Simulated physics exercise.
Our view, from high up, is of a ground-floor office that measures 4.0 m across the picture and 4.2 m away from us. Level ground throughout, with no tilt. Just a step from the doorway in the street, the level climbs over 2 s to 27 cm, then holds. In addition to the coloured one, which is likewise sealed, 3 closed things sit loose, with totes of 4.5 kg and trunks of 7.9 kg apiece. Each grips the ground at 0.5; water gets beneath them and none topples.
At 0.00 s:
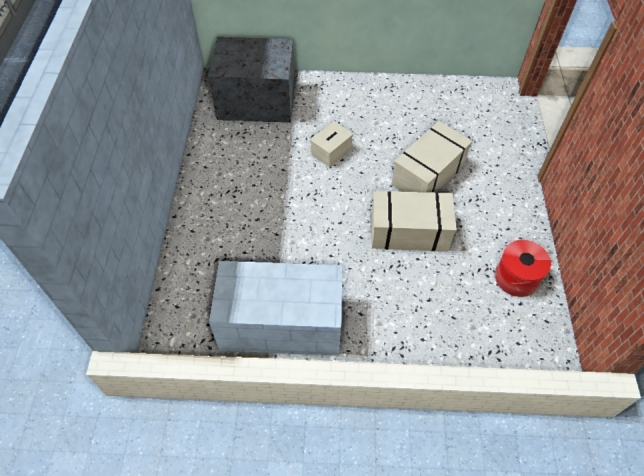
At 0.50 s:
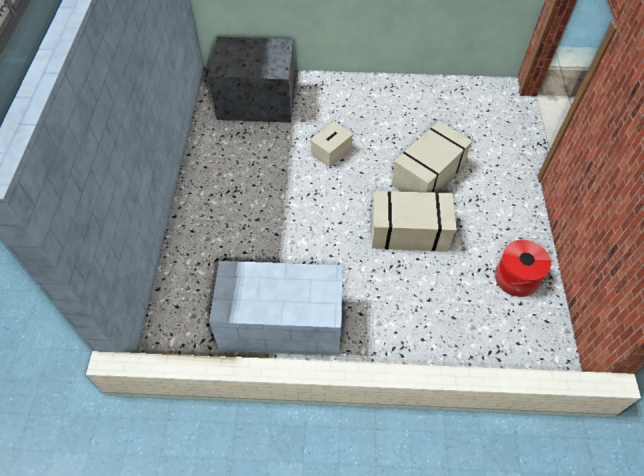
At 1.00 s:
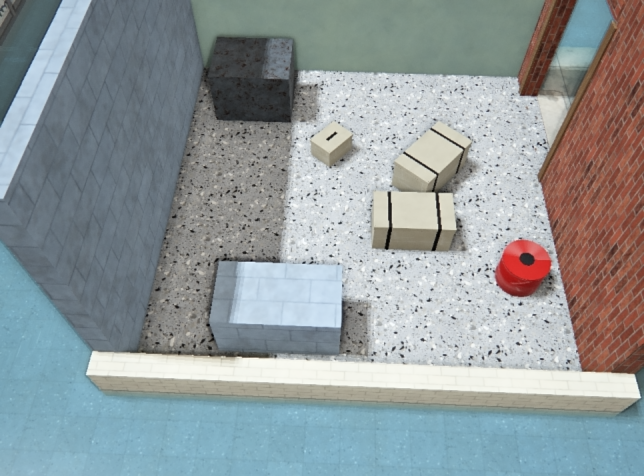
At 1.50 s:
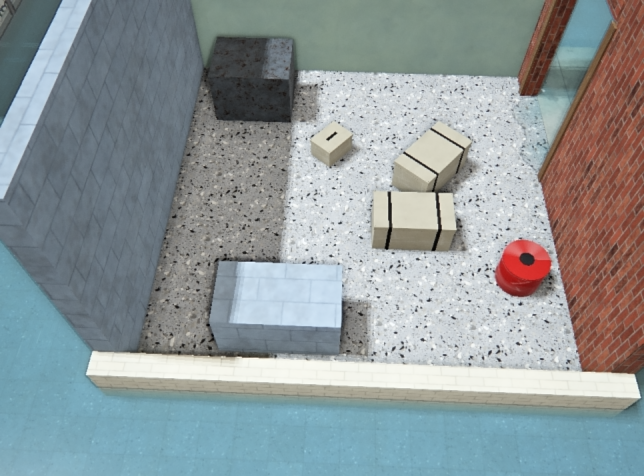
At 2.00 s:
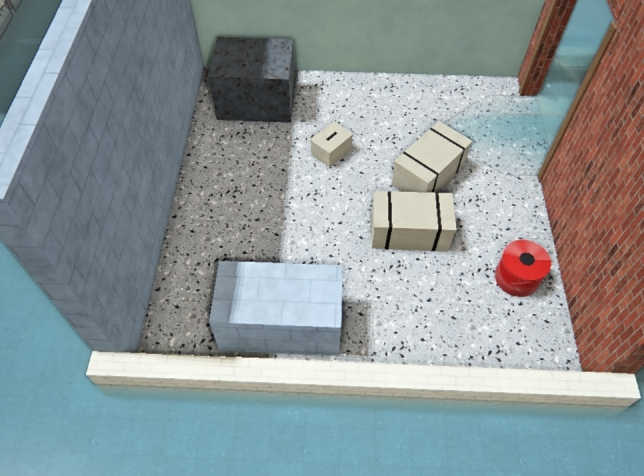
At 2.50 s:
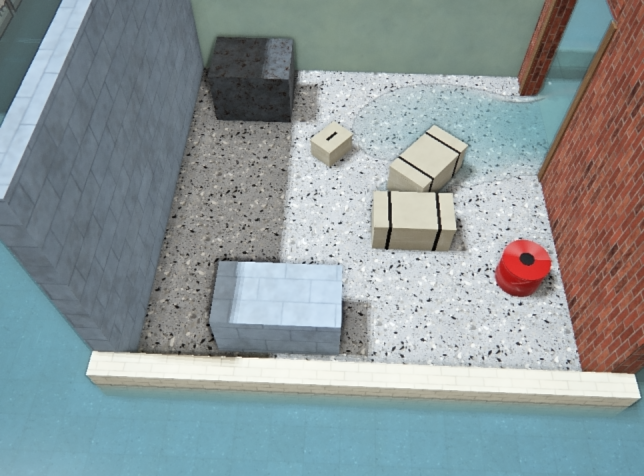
Seen from high above, a ground-floor room with a speckled floor stands open to view between a grey-blue wall at left, a green back wall and a brick wall at right. A red tub sits at right near three strapped or slotted beige boxes, with dark and pale blocks at left. Bluish water covers the ground outside, then spreads through the back-right doorway, nudging one beige box slightly, while the camera stays still.
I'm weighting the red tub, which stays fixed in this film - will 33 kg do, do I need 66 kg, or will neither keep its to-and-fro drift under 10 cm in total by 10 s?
33 kg will do.
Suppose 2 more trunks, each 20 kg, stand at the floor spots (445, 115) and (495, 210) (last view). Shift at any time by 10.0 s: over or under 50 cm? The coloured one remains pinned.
The first comes out above the threshold, the second below the threshold.
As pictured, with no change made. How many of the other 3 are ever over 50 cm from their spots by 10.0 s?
I make that 3.
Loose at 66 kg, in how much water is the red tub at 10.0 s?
Something like 10 centimetres.
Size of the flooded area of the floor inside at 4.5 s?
Close to 13 m2, I'd say.
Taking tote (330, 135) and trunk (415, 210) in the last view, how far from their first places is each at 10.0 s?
200 cm, 150 cm.
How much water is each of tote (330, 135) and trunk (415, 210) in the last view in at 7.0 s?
Close to 14 and 4 centimetres.
After 3.5 s the red tub would be 0 cm from its start with 33 kg and 0 cm from its start with 66 kg; 0 cm of water round it then.
After 4.5 s the red tub would be 0 cm from its start with 33 kg and 0 cm from its start with 66 kg; 0 cm of water round it then.
After 7.0 s the red tub would be 0 cm from its start with 33 kg and 0 cm from its start with 66 kg; 0 cm of water round it then.
After 10.0 s the red tub would be 0 cm from its start with 33 kg and 0 cm from its start with 66 kg; 10 cm of water round it then.
